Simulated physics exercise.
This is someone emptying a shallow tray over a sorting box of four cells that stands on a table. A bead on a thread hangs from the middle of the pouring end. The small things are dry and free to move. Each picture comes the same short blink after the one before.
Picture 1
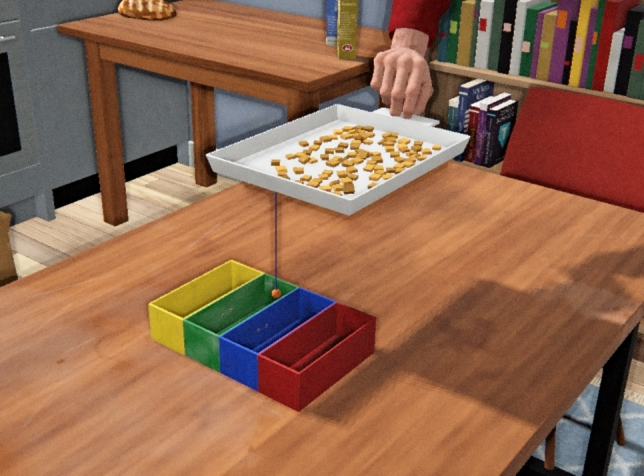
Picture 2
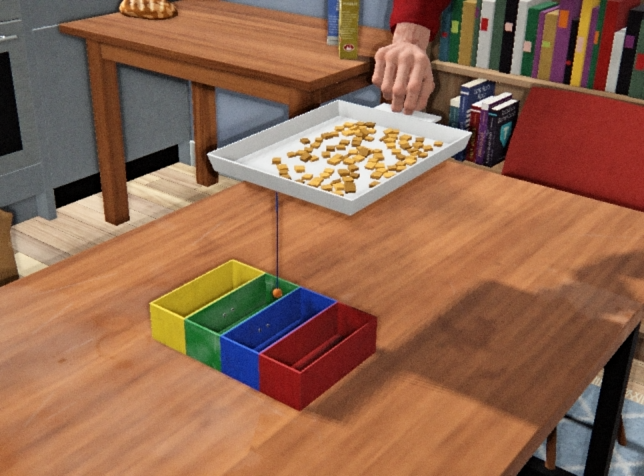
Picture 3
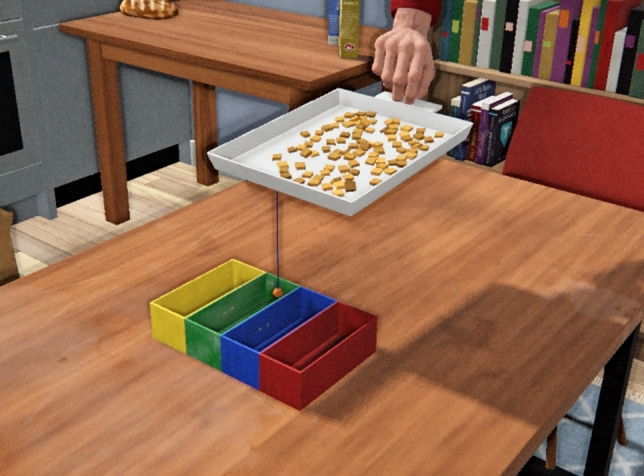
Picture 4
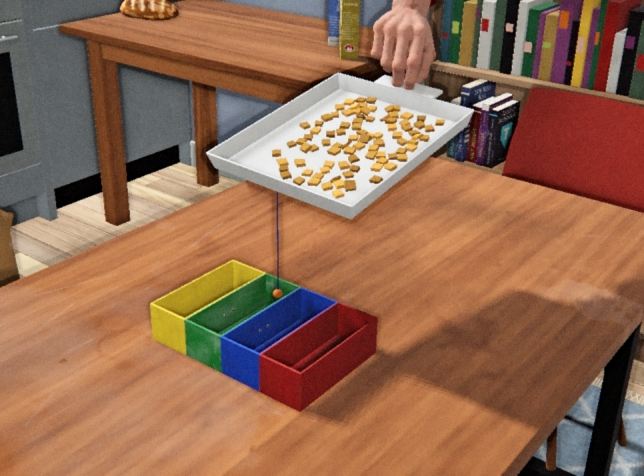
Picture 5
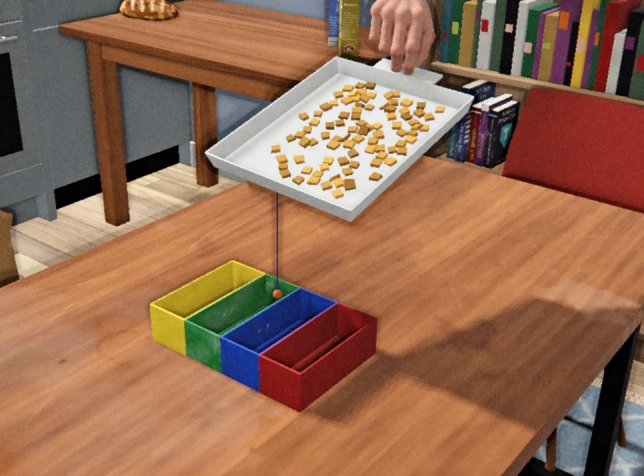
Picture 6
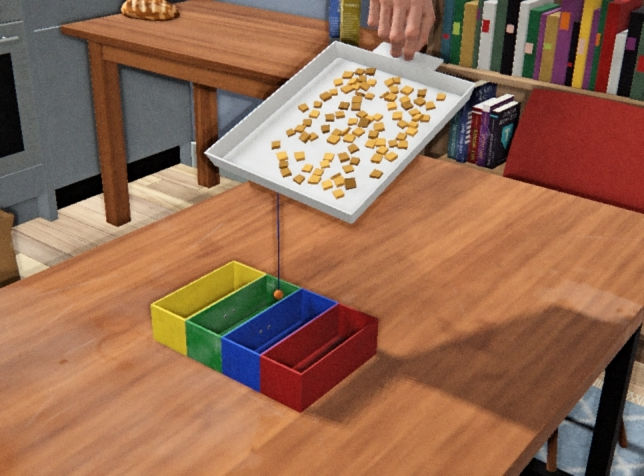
In a home interior with shelves of books and a second wooden table behind, a fixed view looks down on a wooden tabletop. A hand holds a white tray of small golden-brown squares above a box of yellow, green, blue and red cells, an orange bead hanging on a thread beneath. The hand gradually raises the far end, tilting the tray toward its near edge, right corner lowest, while the squares stay on it.
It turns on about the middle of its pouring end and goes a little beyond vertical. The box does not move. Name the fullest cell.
It favours the red compartment.
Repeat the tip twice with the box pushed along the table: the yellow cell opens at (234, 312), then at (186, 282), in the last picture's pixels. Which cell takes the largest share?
In turn: Blue; the red cell.
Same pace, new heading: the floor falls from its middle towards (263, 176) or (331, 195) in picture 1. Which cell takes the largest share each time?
One: The yellow cell. Two: The red one.
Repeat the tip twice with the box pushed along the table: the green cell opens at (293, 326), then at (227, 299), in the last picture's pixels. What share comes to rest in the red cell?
About 0 and 40 per cent.
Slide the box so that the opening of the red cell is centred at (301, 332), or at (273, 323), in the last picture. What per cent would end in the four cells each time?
The first gives 60 %, the second 30 %.
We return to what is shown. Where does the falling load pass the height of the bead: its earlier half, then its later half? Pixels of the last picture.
The first part at (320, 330); the rest at (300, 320).
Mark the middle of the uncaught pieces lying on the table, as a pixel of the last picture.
Roughly at (326, 423).
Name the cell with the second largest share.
The runner-up: That blue cell.
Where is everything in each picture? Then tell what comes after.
The first picture shows corners of the pouring end (213, 155) and (350, 197), level; middle of the load (363, 155), cereal squares; bead on its thread (276, 294); yellow cell (167, 326); green cell (202, 342); blue cell (239, 360); red cell (279, 379).
The second picture shows corners of the pouring end (214, 154) and (351, 197), level; middle of the load (364, 153).
The third picture shows corners of the pouring end (214, 152) and (351, 199), tipped barely, lowest at the right corner; middle of the load (365, 147).
The fourth picture shows corners of the pouring end (213, 152) and (350, 202), tipped a little, lowest at the right corner; middle of the load (365, 139).
The fifth picture shows corners of the pouring end (212, 152) and (350, 206), tipped clearly, lowest at the right corner; middle of the load (364, 131).
The sixth picture shows corners of the pouring end (212, 151) and (350, 209), tipped clearly, lowest at the right corner; middle of the load (364, 123); yellow cell (169, 326); green cell (204, 343); blue cell (241, 361); red cell (281, 380).
Just after the last frame, tray tipped steeply; almost all on the tray; just a few falling or outside the box.
A moment on, tray tipped past a quarter turn; roughly half on the tray; about a tenth in the blue cell; about a tenth in the red cell; just a few in the green cell; roughly half falling or outside the box.
Further on, tray tipped past a quarter turn; roughly half in the red cell; roughly a quarter in the blue cell; just a few in the green cell; roughly a quarter falling or outside the box.
When it is over, tray tipped past a quarter turn; roughly half in the red cell; roughly a quarter in the blue cell; just a few in the green cell; not one in the yellow cell; roughly a quarter outside the box.
